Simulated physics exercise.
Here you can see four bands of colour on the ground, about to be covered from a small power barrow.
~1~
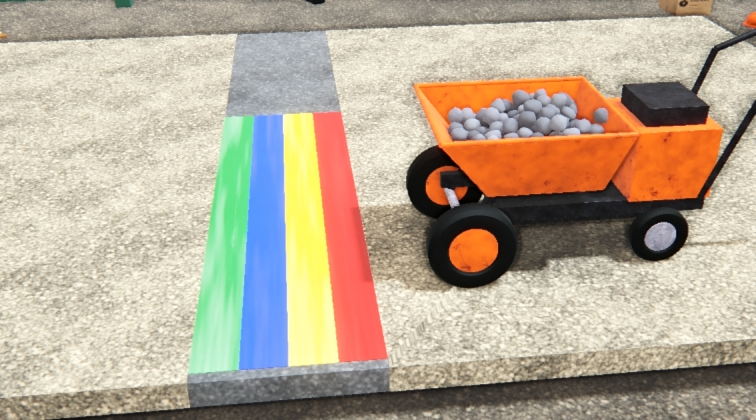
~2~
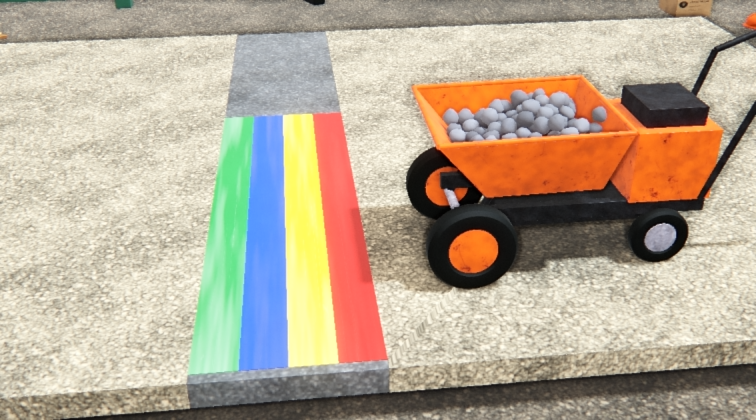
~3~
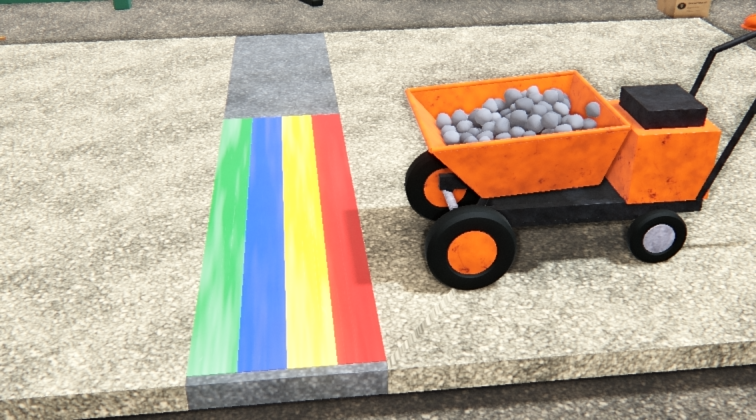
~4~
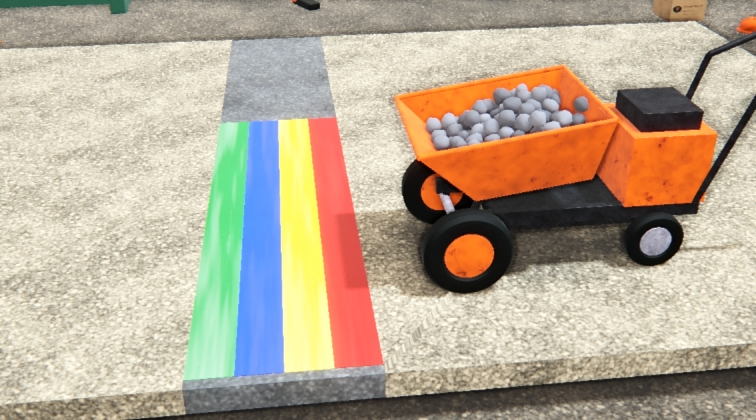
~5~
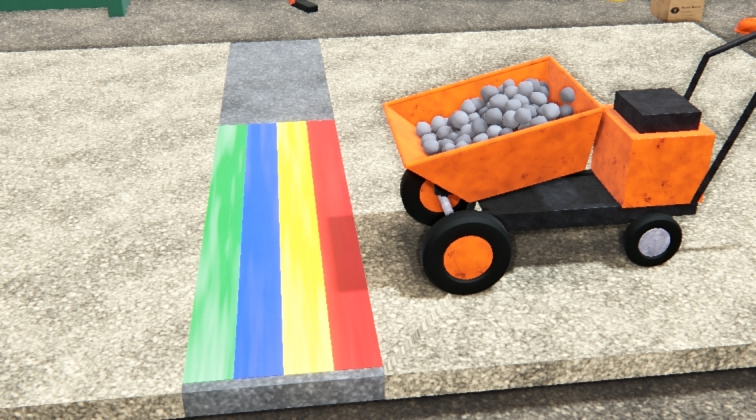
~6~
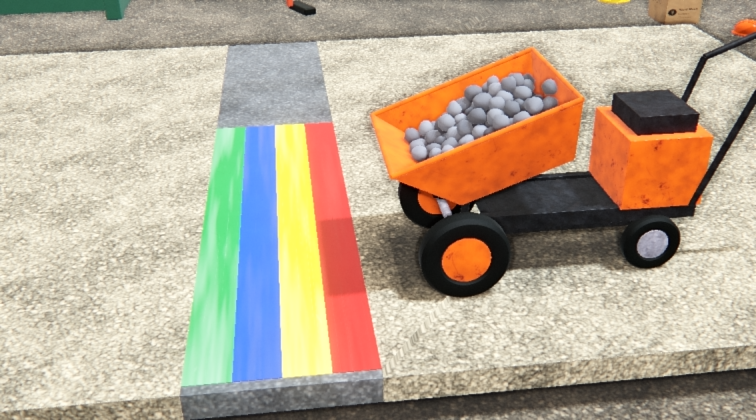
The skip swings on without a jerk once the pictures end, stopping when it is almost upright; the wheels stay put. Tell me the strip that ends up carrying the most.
Yellow.
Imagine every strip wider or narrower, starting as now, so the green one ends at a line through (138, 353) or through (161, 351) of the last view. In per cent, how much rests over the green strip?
About 10 per cent first, then about 10 per cent.
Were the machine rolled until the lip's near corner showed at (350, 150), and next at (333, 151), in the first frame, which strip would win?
I would say green the first time, then the green one the next.
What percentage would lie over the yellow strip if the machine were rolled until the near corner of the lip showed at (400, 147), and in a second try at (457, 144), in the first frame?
Around 10 % the first time and around 30 % the second.
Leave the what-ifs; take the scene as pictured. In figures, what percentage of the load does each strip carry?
Red 10 %, yellow 30 %, blue 20 %, green 10 %.
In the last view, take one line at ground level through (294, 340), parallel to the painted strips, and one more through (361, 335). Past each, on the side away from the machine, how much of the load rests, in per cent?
In order: 40 per cent, then 70 per cent.
Soon, skip tipped steeply; all in the skip.
A while on, skip tipped right over; about two thirds in the skip; a small part over the red strip; about a quarter over the yellow strip; a small part over the blue strip; a stray few over the green strip.
Towards the end, skip tipped right over; about a quarter in the skip; a small part over the red strip; about a third over the yellow strip; about a quarter over the blue strip; a small part over the green strip; a small part off the paint.
Finally, skip tipped right over; about a quarter in the skip; a small part over the red strip; about a third over the yellow strip; about a quarter over the blue strip; a small part over the green strip; a small part off the paint.
